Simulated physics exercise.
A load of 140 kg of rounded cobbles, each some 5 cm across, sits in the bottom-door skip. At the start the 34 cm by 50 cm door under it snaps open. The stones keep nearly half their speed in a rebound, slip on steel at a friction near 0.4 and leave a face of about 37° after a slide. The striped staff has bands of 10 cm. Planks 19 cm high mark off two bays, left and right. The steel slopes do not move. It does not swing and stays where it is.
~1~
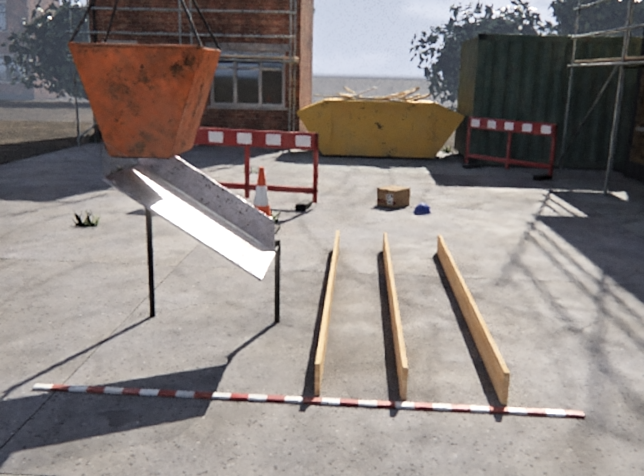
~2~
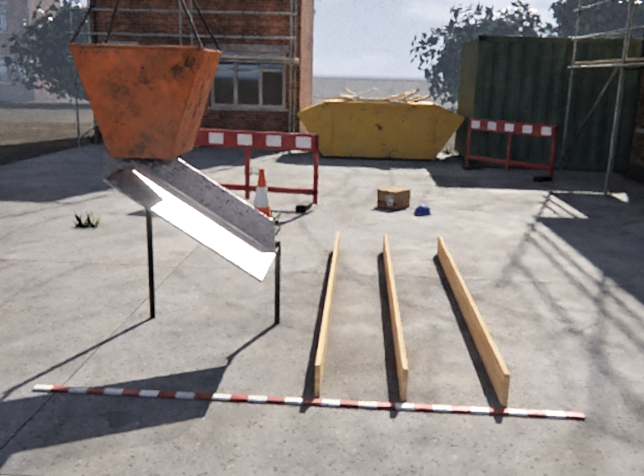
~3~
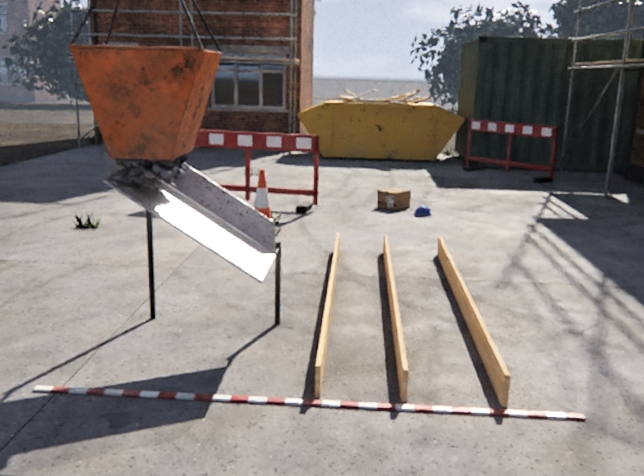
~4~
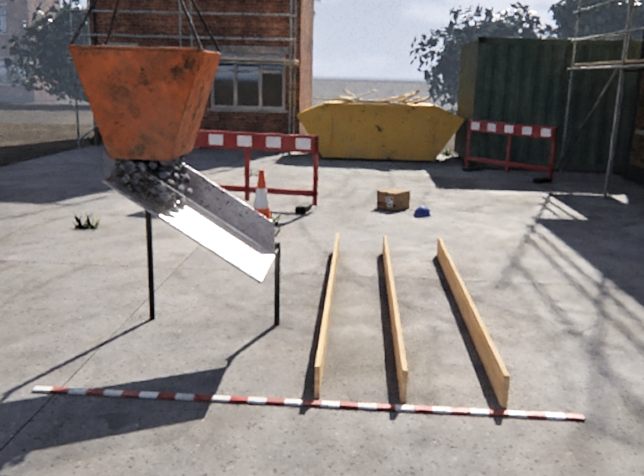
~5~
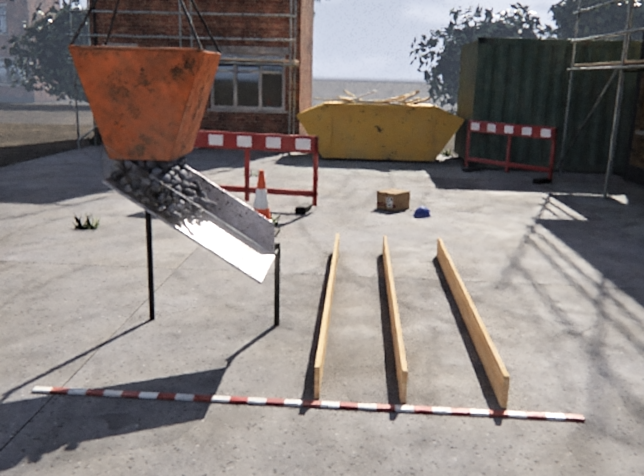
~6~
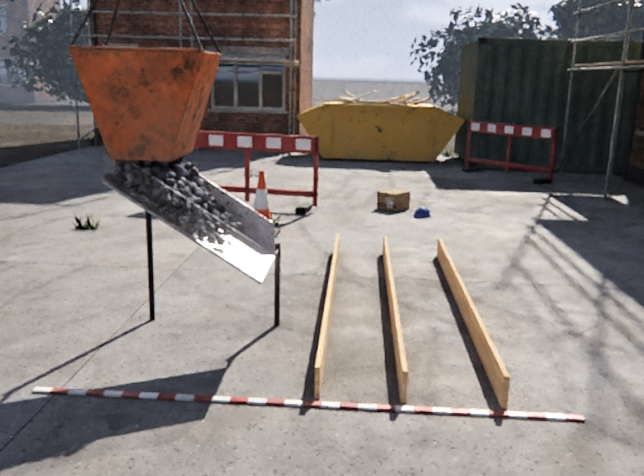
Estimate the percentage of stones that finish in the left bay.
Roughly 62 per cent ends in the left bay.
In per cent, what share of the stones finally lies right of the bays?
Some 0 per cent of the load.
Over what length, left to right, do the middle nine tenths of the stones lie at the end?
About 80 cm.
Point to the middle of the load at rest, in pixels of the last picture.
Near (342, 347).
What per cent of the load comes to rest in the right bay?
Near 0 in a hundred.
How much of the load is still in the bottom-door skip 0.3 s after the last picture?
It holds some 10 per cent.
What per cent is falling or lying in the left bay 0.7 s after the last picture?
About 25 per cent by then.
Then, 0.3 s after the last picture, 9 % in the bottom-door skip, 76 % on the steel, 13 % falling or lying left of the bays, 2 % falling or lying in the left bay; the stones farthest right are at (348, 325).
Then, 0.7 s after the last picture, 0 % in the bottom-door skip, 47 % on the steel, 29 % falling or lying left of the bays, 24 % falling or lying in the left bay; the stones farthest right are at (392, 352).
Then, 1.3 s after the last picture, 0 % in the bottom-door skip, 5 % on the steel, 41 % falling or lying left of the bays, 54 % falling or lying in the left bay; the stones farthest right are at (395, 347).
Then, 2.2 s after the last picture, 0 % in the bottom-door skip, 38 % falling or lying left of the bays, 62 % falling or lying in the left bay; the stones farthest right are at (410, 355).
Then, 4.1 s after the last picture, 0 % in the bottom-door skip, 38 % left of the bays, 62 % in the left bay; the stones farthest right are at (410, 355).
